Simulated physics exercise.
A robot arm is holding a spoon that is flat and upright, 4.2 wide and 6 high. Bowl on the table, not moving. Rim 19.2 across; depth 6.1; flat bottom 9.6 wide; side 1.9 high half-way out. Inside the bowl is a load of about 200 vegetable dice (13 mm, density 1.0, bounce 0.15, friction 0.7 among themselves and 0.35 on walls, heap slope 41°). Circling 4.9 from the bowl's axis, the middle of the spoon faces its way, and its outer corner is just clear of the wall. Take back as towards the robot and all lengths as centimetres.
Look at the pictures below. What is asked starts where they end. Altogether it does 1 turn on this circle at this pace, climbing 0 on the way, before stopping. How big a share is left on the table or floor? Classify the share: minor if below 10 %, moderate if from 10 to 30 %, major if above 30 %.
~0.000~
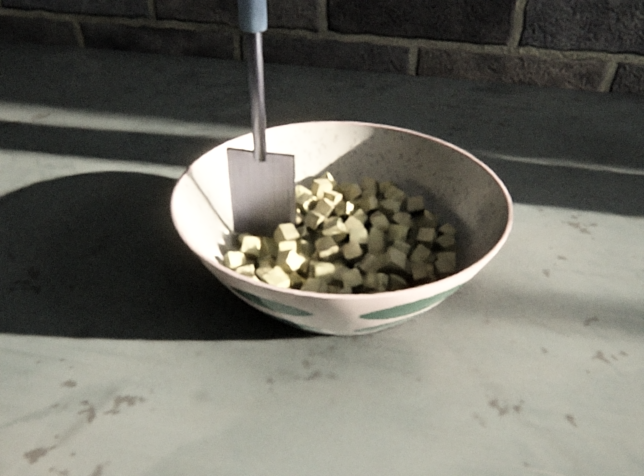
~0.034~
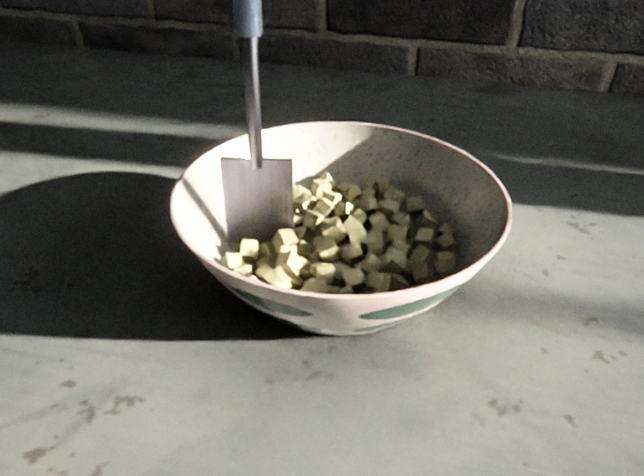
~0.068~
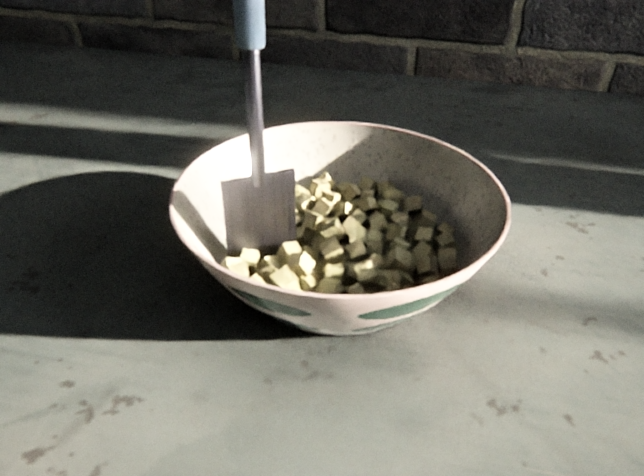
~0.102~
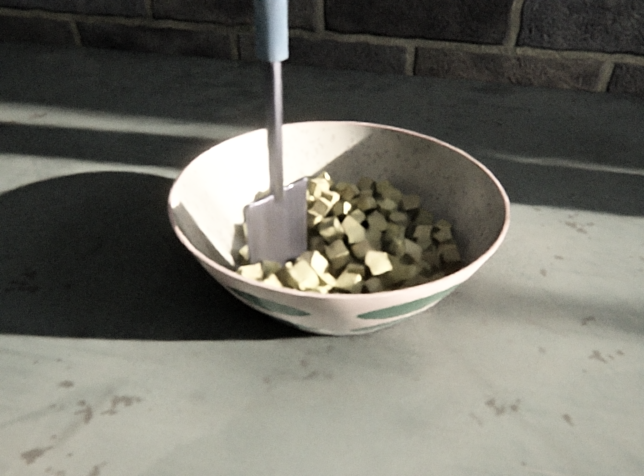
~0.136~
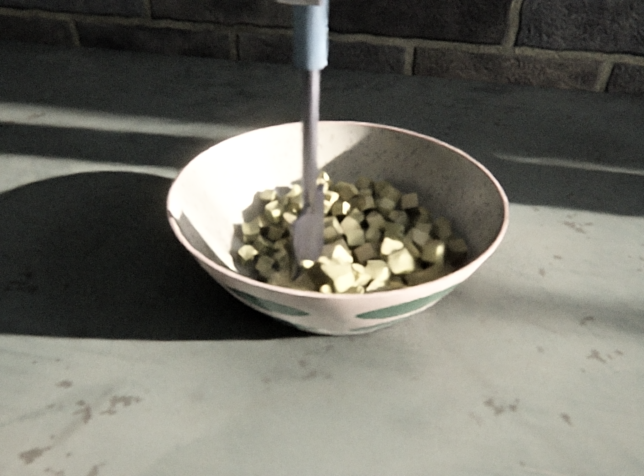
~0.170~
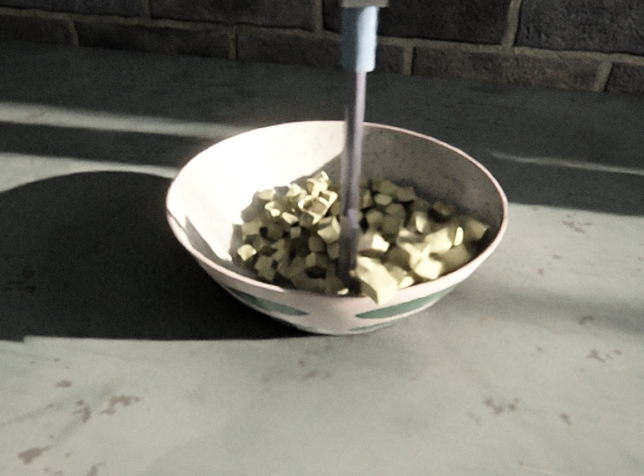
Moderate, from 10 to 30 %.
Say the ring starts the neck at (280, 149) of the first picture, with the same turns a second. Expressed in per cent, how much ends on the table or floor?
Some 10 per cent.
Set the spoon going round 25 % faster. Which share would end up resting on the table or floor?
35 per cent.
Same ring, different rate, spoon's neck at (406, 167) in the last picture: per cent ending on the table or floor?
About 40 per cent.
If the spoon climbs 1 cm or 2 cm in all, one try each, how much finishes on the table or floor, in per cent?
20 and 10 %.
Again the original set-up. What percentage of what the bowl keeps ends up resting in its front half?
75 %.
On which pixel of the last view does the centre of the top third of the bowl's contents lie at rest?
Centre of top third: Approx. (277, 273).
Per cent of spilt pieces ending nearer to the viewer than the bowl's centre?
Result: Roughly 20 %.
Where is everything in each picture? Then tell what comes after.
The first frame shows the spoon neck at (259, 128), 0° round; upper third of the load around (354, 238), from x 235 to 450, top at y 180; 196 in the bowl.
The second frame shows the spoon neck at (255, 134), 10° round; upper third of the load around (355, 241), from x 235 to 450, top at y 180.
The third frame shows the spoon neck at (257, 150), 35° round; upper third of the load around (354, 252), from x 235 to 450, top at y 180.
The fourth frame shows the spoon neck at (276, 166), 59° round; upper third of the load around (357, 261), from x 245 to 450, top at y 180.
The fifth frame shows the spoon neck at (309, 176), 84° round; upper third of the load around (366, 258), from x 245 to 455, top at y 180.
The sixth frame shows the spoon neck at (351, 179), 108° round; upper third of the load around (406, 251), from x 245 to 475, top at y 180; 195 in the bowl, 1 in flight or on the tool.
After 0.30 s, 203° round, highest piece 8 above the table; 186 in the bowl, 2 on the table or floor, 8 in flight or on the tool.
After 0.43 s, 298° round, highest piece 8 above the table; 167 in the bowl, 20 on the table or floor, 9 in flight or on the tool.
After 0.70 s, 0° round, highest piece 6 above the table; 158 in the bowl, 38 on the table or floor.
After 1.40 s, 0° round, highest piece 6 above the table; 158 in the bowl, 38 on the table or floor.
In the end, 158 in the bowl, 38 on the table or floor. That is 19 % on the table or floor.
